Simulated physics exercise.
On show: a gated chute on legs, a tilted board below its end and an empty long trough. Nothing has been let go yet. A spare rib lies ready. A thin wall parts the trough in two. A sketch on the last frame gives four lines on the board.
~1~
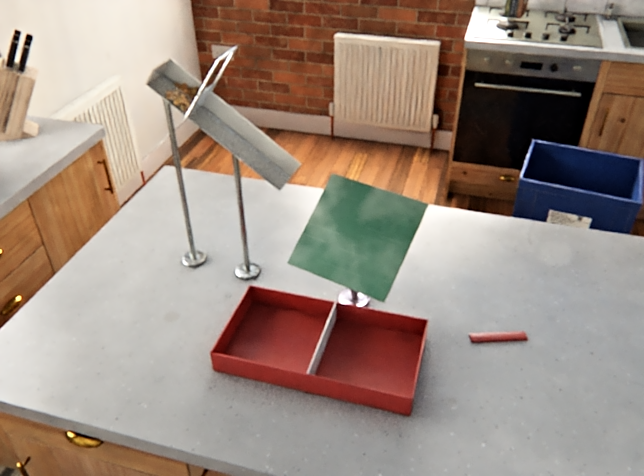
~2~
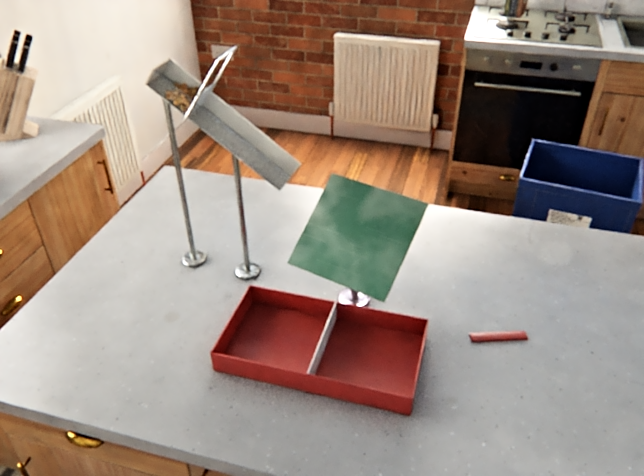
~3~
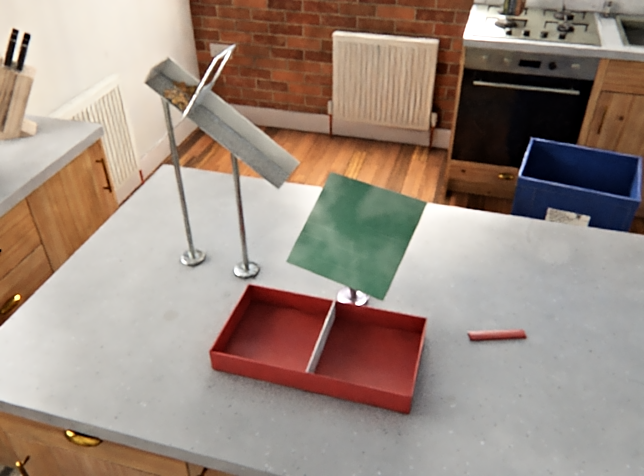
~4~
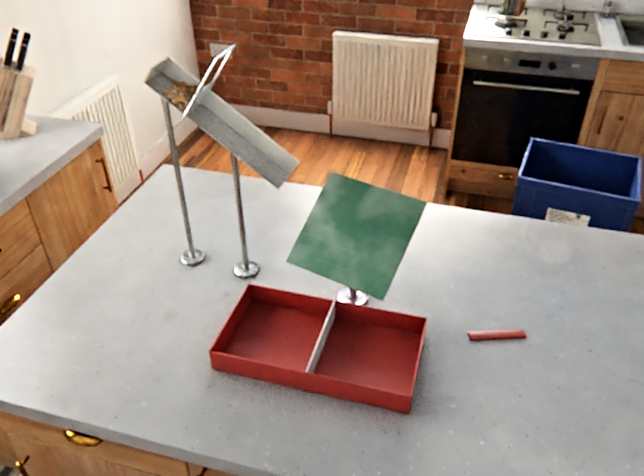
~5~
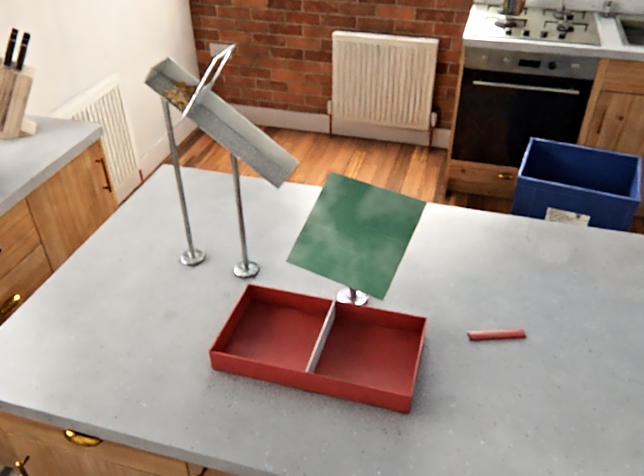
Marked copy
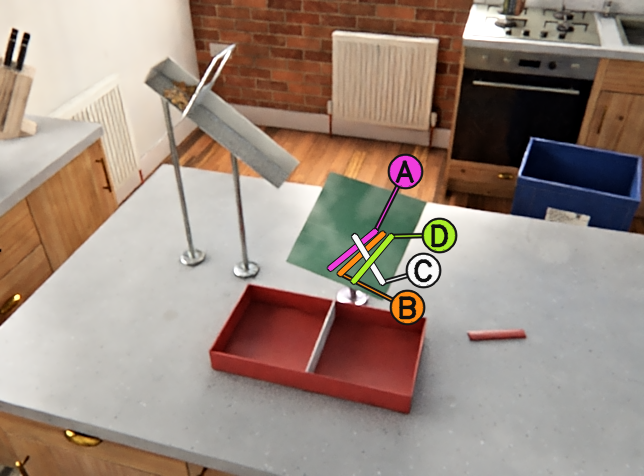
Nothing moves as a raised chute on metal legs stands beside a tilted green board and an empty, divided red trough.
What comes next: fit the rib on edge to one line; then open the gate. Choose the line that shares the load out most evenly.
D is best.
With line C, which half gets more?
More lands on the right.
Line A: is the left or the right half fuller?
The left half.
On the marked copy, line A from (375, 231) to (330, 268); line B from (382, 233) to (340, 273); line C from (354, 236) to (382, 282); line D from (391, 236) to (353, 281).
For line A, of what is caught, all but a few in the left half, a small share in the right.
For line B, of what is caught, the bulk in the left half, a small share in the right.
For line C, of what is caught, close to a quarter in the left half, the bulk in the right.
For line D, of what is caught, close to half in the left half, close to half in the right.
